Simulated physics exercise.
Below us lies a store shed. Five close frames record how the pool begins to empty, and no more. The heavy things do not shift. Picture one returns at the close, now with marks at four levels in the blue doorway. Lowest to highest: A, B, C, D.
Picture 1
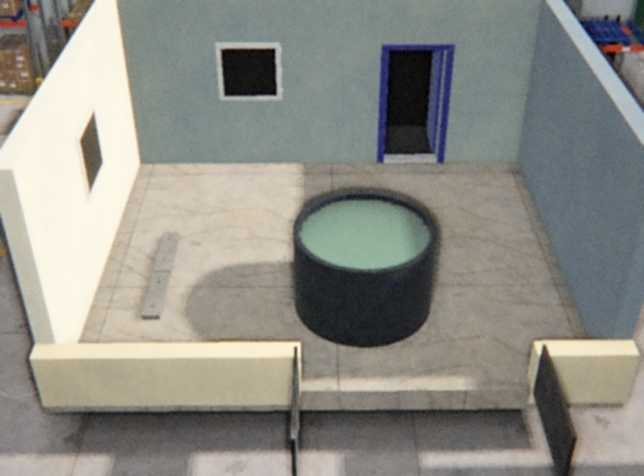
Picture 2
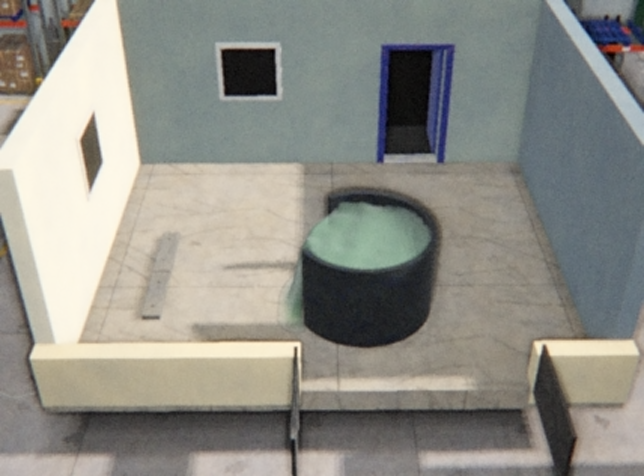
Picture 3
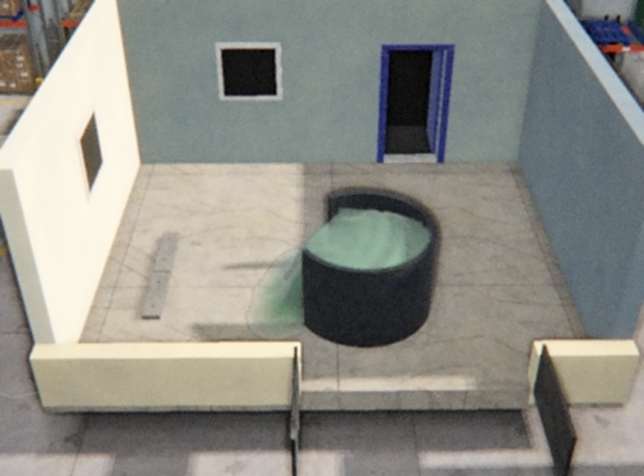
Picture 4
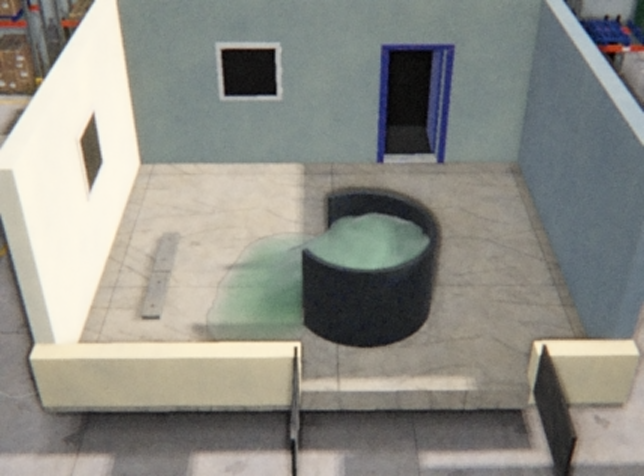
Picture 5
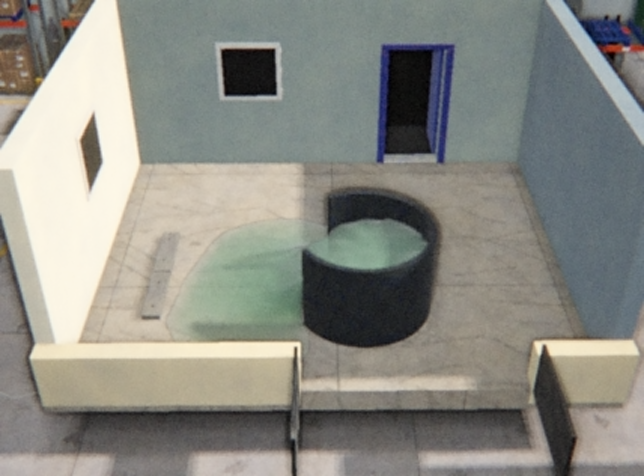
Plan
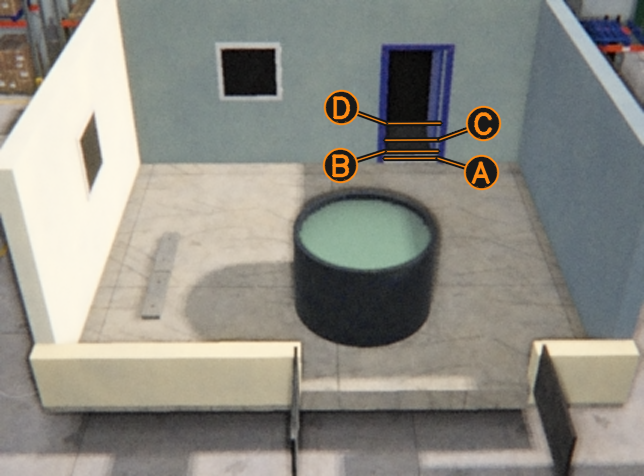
A large roofless room is seen from above, with a cream wall at left, grey-green and blue-grey walls behind and at right, and a low cream front wall with a gap. A round dark tank of pale green water stands right of centre, before a blue doorway. The tank's left side opens and water pours out, spreading leftward across the floor while the camera stays still.
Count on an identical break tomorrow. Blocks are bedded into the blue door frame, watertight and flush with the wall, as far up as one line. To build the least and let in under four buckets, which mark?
A is the one.
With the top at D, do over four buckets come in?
No, not at all.
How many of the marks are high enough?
All four.
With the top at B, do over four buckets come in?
No.
In orange, A at (410, 158); B at (411, 151); C at (412, 140); D at (413, 123); from the bottom up A, B, C, D.
With A, nothing gets over.
With B, nothing gets over.
With C, nothing gets over.
With D, nothing gets over.
